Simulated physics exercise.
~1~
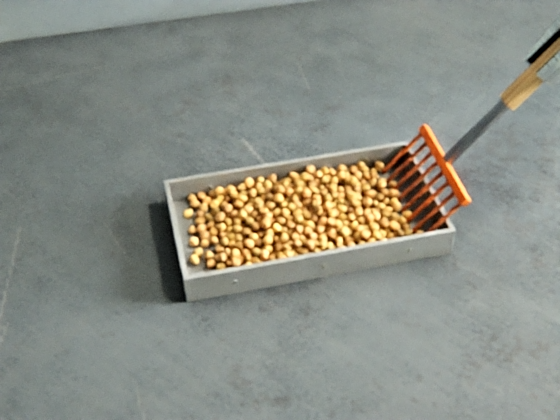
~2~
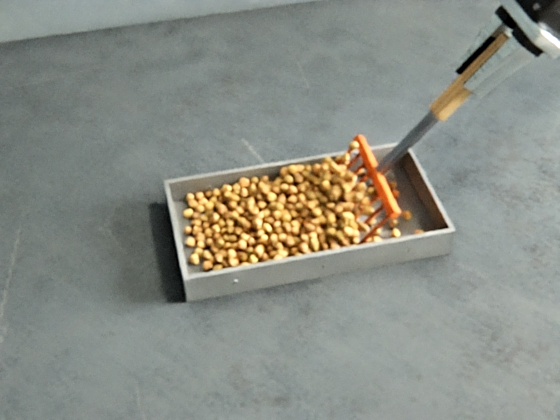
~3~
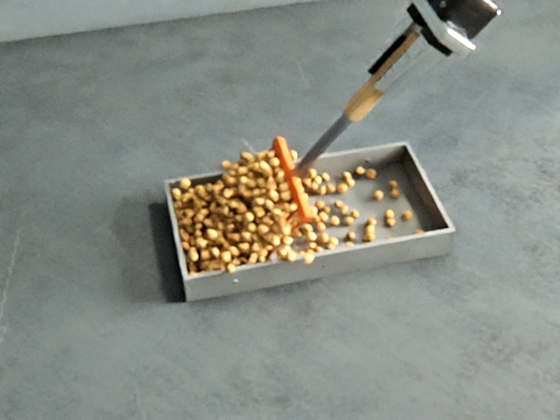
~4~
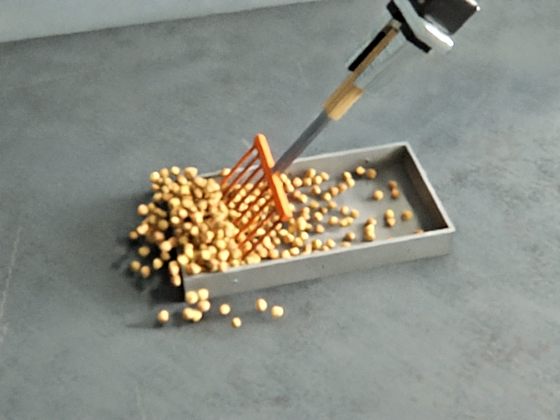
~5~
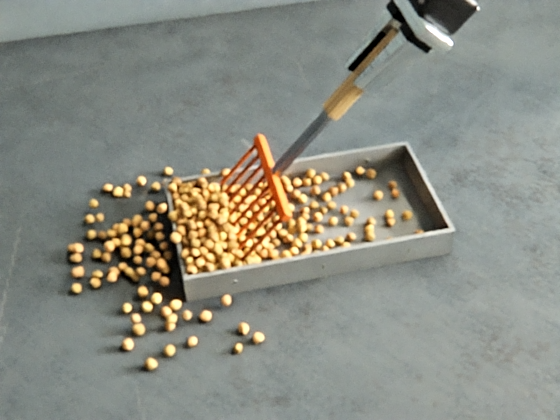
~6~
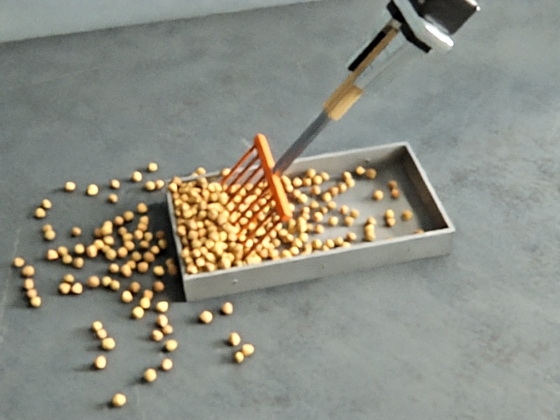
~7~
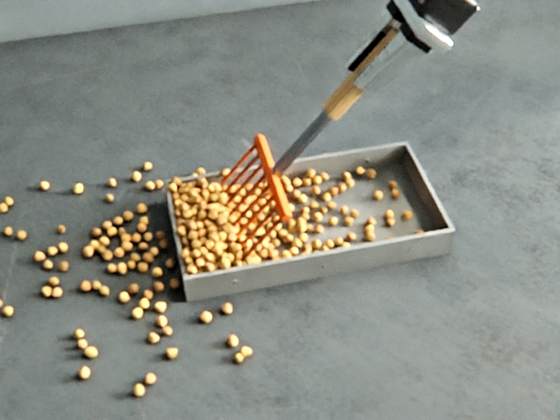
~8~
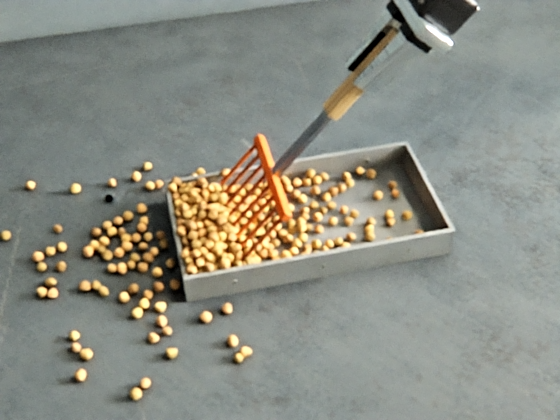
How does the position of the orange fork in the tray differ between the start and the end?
At the start the fork is at the right end of the tray. By the end it is left of the middle, standing among the remaining chickpeas.
